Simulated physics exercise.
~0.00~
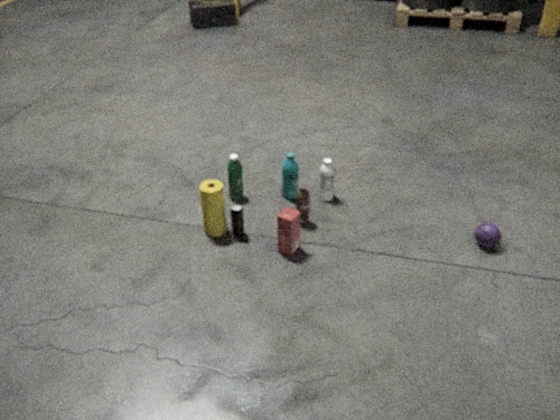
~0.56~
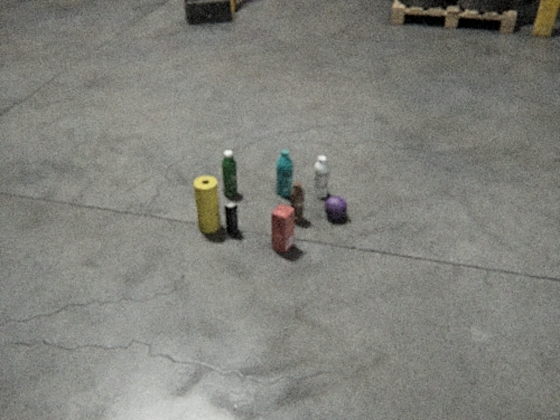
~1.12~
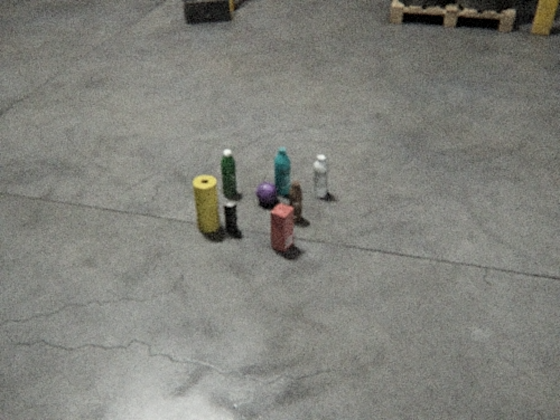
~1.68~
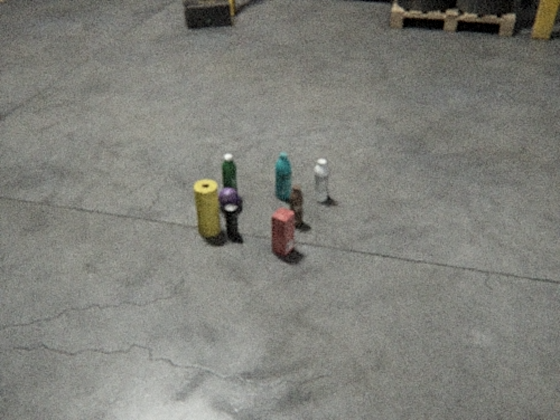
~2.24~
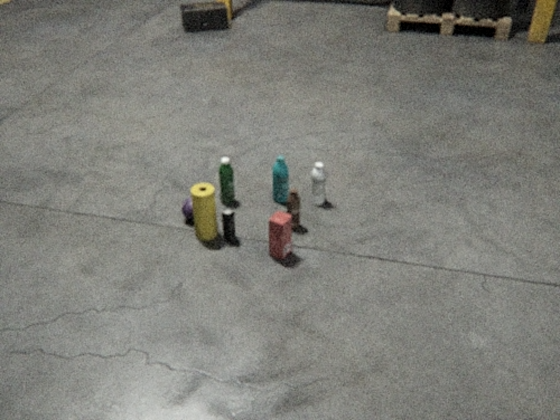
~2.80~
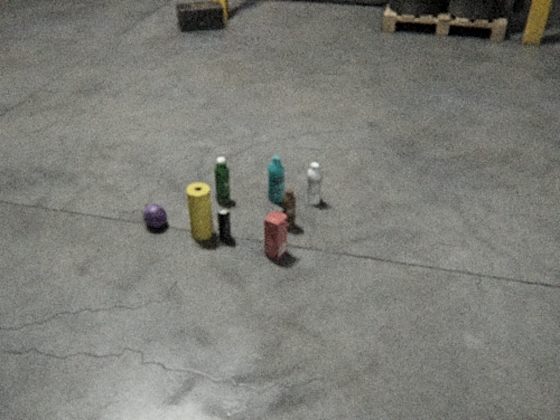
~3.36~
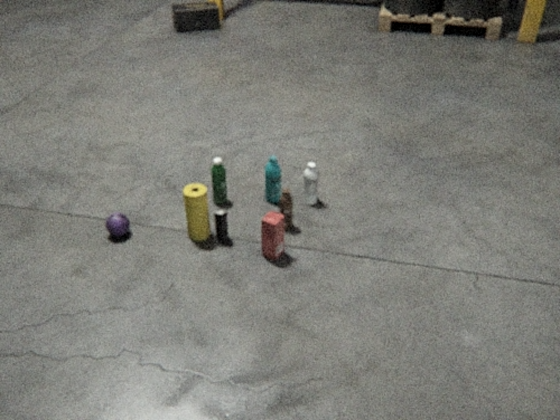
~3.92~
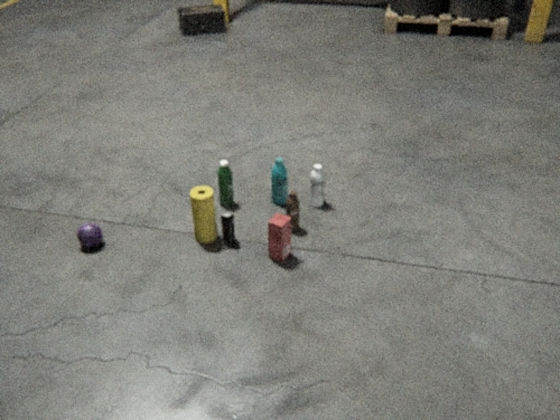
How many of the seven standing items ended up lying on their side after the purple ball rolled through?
None of them ended up on their side. The bottles, the carton, the can and the yellow roll were all still upright at the end.
A purple ball rolled in from the right across a concrete floor, threaded its way leftward through a cluster of bottles, a red carton and a black can, passed behind the yellow roll and came out on the left, leaving everything upright.
